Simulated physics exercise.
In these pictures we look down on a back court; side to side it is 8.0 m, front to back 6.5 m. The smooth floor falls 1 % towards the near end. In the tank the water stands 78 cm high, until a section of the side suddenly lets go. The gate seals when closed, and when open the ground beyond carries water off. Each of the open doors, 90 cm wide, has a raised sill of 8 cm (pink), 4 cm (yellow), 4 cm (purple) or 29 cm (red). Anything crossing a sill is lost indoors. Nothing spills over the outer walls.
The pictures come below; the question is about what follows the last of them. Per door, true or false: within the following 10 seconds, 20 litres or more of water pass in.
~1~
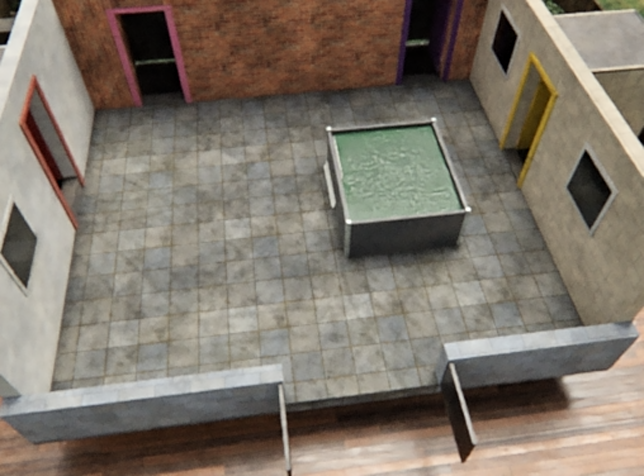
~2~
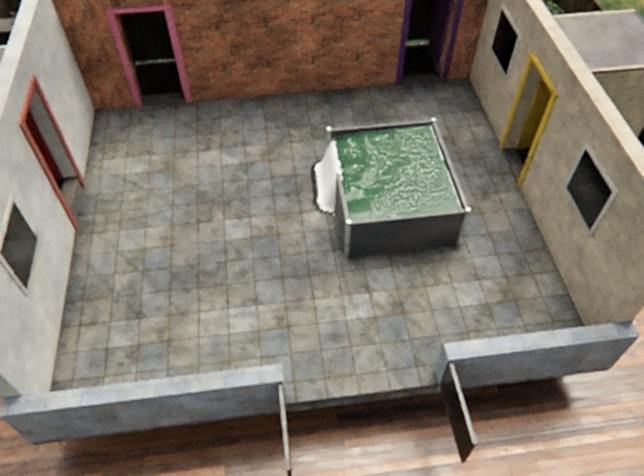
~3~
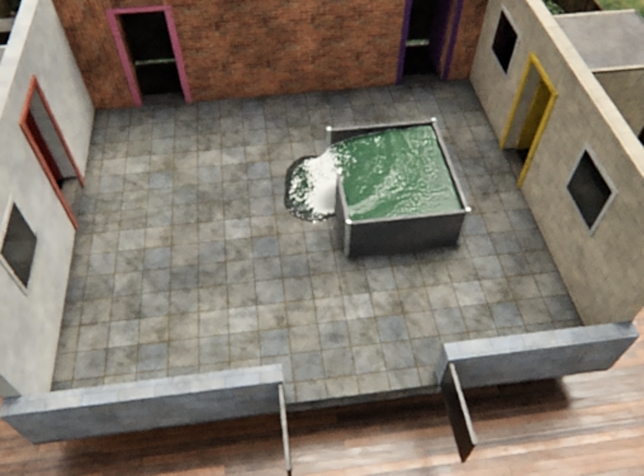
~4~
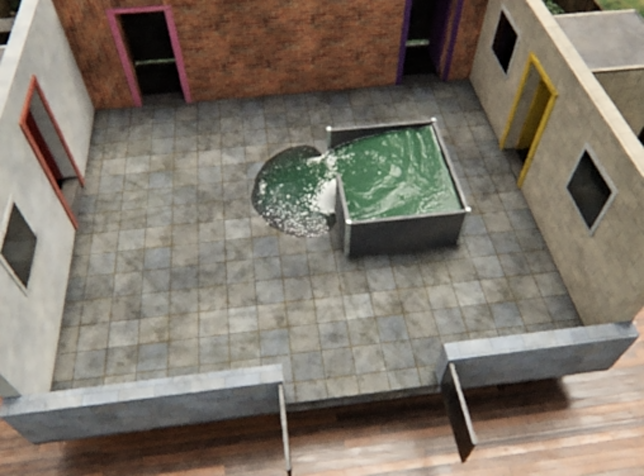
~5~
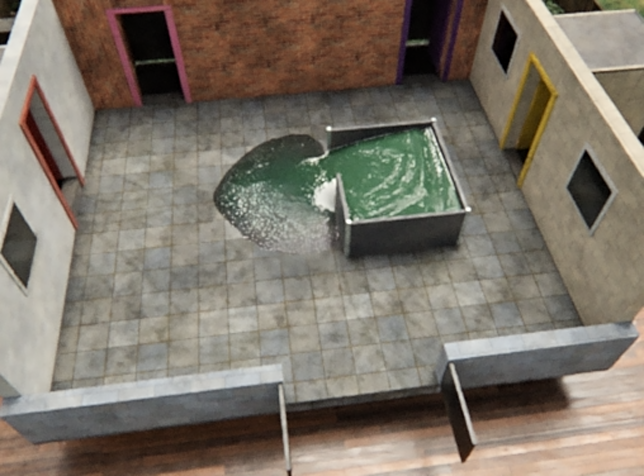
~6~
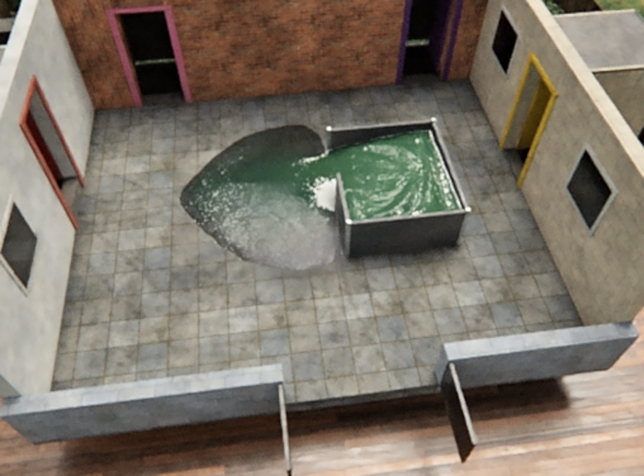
Pink door: True. Yellow door: False. Purple door: False. Red door: False.
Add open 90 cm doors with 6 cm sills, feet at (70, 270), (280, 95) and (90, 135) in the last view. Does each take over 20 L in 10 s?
First doorway gets there, second falls short, third gets there.
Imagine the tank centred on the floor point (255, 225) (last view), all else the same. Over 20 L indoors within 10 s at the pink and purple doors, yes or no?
Lab note: Pink door limit exceeded; purple door limit not exceeded.
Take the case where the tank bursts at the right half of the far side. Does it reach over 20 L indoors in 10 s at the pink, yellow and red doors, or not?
So pink stays lower, yellow stays lower, red stays lower.
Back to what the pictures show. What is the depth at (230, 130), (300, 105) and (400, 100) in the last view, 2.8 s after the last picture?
Approximately 3, 2 and 0 centimetres, going through them in turn.
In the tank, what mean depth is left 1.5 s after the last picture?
About 40 cm.
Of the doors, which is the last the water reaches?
That would be the yellow door, last of all.
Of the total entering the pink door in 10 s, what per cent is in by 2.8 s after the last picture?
Some 40 per cent by then.
Then, 0.7 s after the last picture water covers 35 % of the floor and is deepest (39 cm) near (321, 186); pink door not reached, yellow door not reached, purple door not reached, red door 19 cm at the sill, 0 L in.
Then, 1.5 s after the last picture water covers 45 % of the floor and is deepest (52 cm) near (95, 110); pink door 14 cm at the sill, 5 L in, yellow door not reached, purple door not reached, red door 26 cm at the sill, 0 L in.
Then, 2.8 s after the last picture water covers 45 % of the floor and is deepest (29 cm) near (47, 417); pink door 15 cm at the sill, 22 L in, yellow door not reached, purple door not reached, red door 18 cm at the sill, 0 L in.
Then, 5.3 s after the last picture water covers 65 % of the floor and is deepest (20 cm) near (49, 404); pink door 8 cm at the sill, 58 L in, yellow door not reached, purple door not reached, red door 13 cm at the sill, 0 L in.
Then, 9.3 s after the last picture water covers 95 % of the floor and is deepest (14 cm) near (47, 417); pink door 5 cm at the sill, 59 L in, yellow door 4 cm at the sill, 0 L in, purple door 2 cm at the sill, 0 L in, red door 5 cm at the sill, 0 L in.
